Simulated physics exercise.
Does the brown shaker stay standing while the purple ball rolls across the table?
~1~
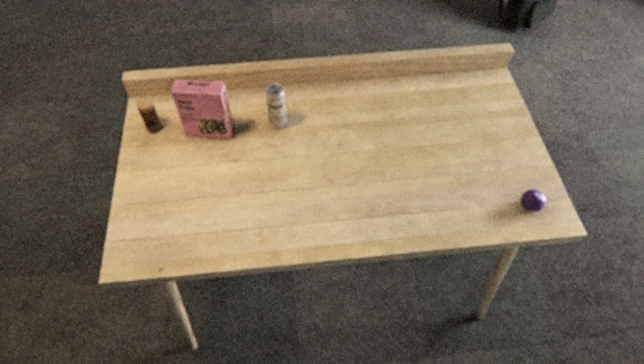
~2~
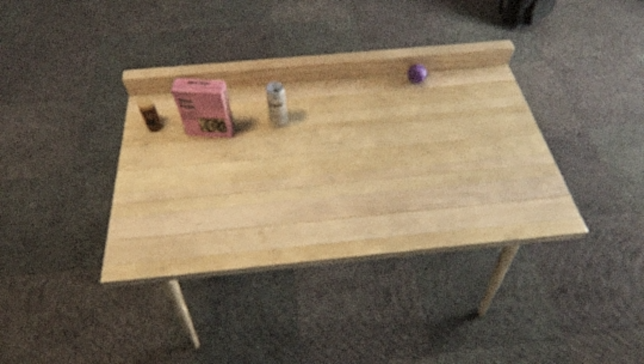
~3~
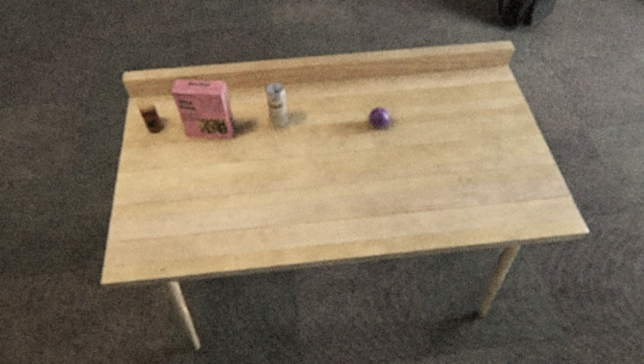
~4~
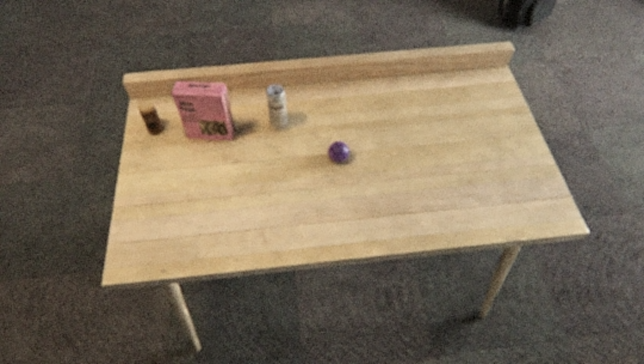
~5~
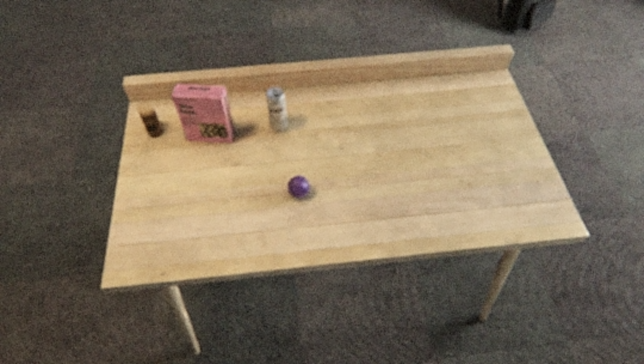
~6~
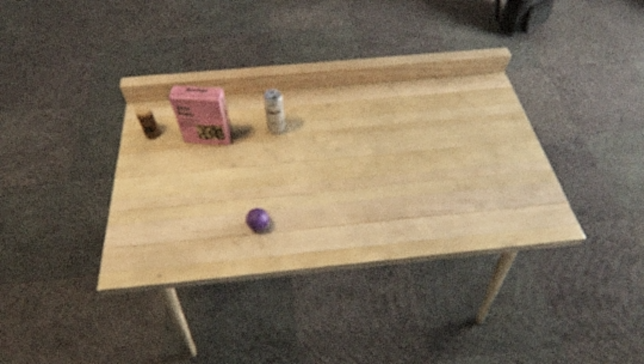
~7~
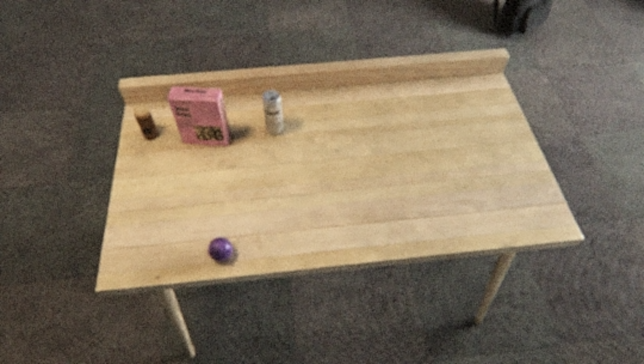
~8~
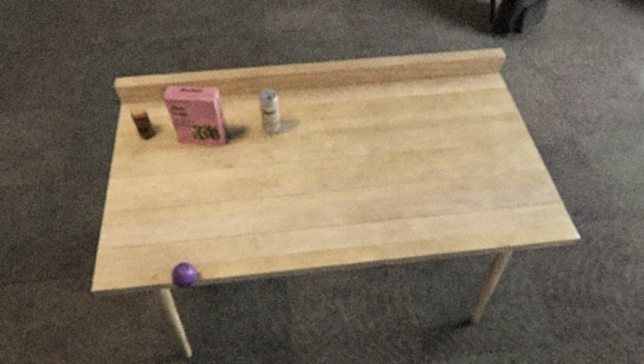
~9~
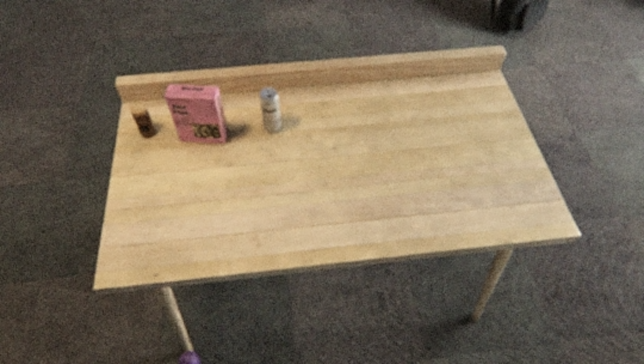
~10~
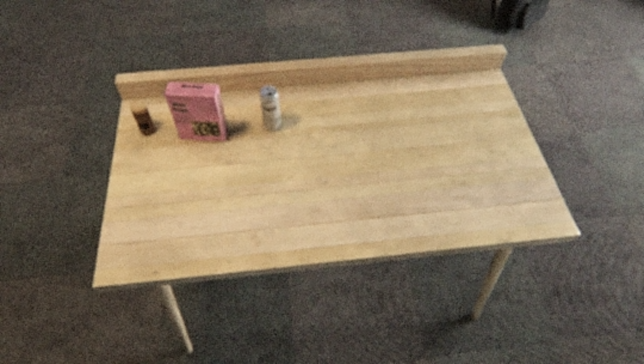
Yes, the brown shaker stays upright in its place at the back left, and the ball rolls off the front edge without touching it.
